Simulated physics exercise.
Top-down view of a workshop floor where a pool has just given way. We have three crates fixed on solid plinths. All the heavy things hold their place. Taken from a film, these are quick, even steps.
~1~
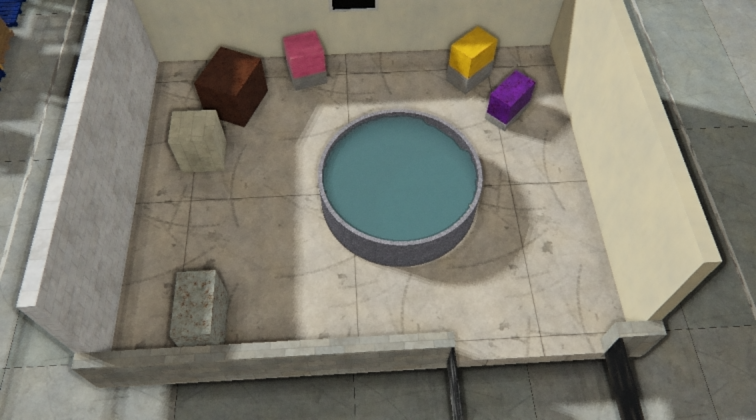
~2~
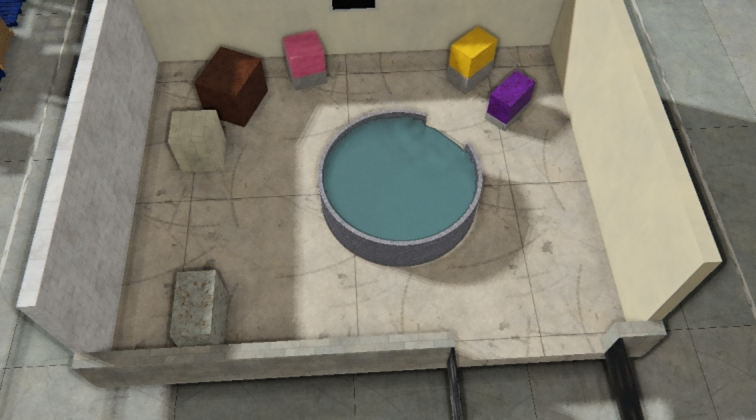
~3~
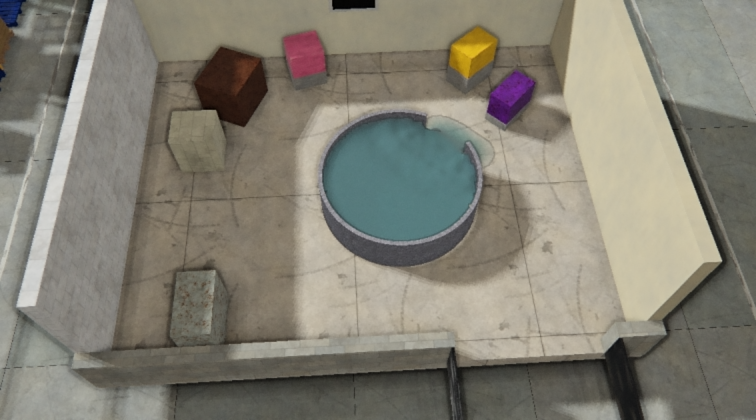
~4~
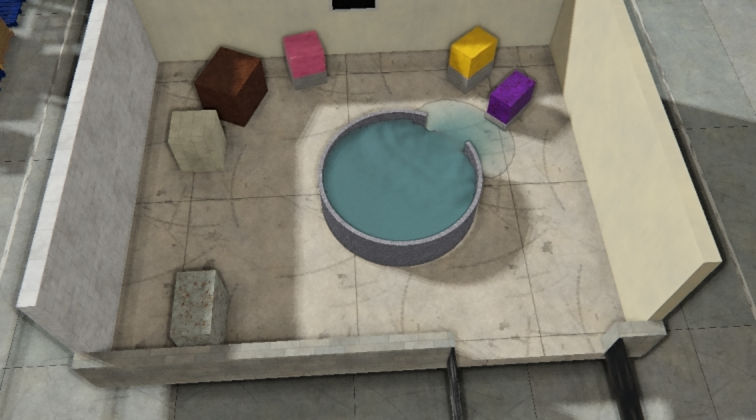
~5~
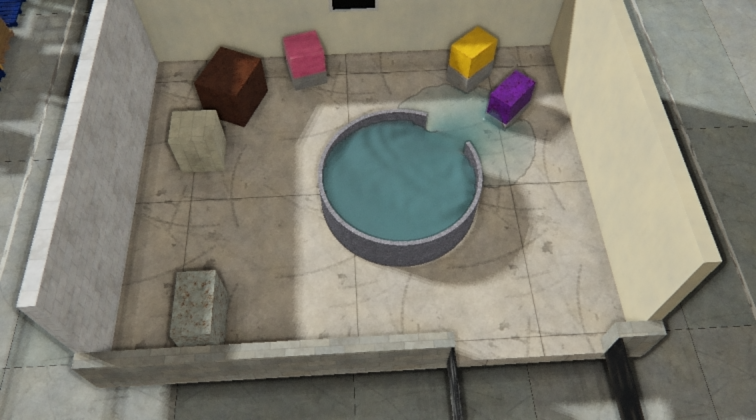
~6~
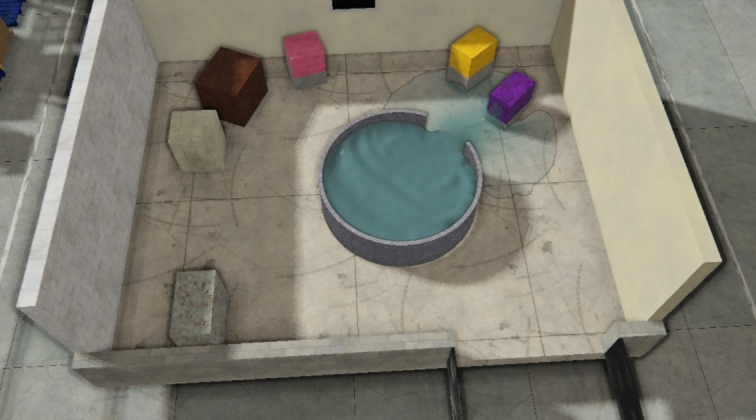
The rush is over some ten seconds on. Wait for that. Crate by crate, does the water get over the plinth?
My prediction: Purple crate: Doused, yellow crate: Clear, pink crate: Clear.
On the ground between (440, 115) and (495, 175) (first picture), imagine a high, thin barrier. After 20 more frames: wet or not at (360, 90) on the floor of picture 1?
There: Under water.
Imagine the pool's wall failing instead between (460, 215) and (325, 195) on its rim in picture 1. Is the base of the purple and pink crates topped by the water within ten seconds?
As I see it, purple stays clear and pink stays clear.
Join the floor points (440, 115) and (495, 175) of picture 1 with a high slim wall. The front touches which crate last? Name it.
That would be the crate marked purple.
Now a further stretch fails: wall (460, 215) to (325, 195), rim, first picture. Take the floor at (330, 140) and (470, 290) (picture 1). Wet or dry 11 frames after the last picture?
I'd expect the first point to stay dry and the second point to be reached.
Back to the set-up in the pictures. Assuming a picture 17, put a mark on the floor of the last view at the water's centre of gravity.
The water centres close to (436, 164).
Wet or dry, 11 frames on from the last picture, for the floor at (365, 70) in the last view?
I'd expect that place to be drenched.
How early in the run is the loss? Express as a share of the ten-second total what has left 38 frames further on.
Estimated share: Close to 30 %.
A moment on, water covers 20 % of the floor; the purple crate water round its plinth, the yellow crate water round its plinth, the pink crate not reached.
Next, water covers 25 % of the floor; the purple crate water round its plinth, the yellow crate water round its plinth, the pink crate not reached.
Then, water covers 40 % of the floor; the purple crate water round its plinth, the yellow crate water round its plinth, the pink crate water round its plinth.
Later, water covers 65 % of the floor; the purple crate water round its plinth, the yellow crate water round its plinth, the pink crate water round its plinth.
In the end, water covers 95 % of the floor; the purple crate was topped, the yellow crate stayed above the water, the pink crate stayed above the water.
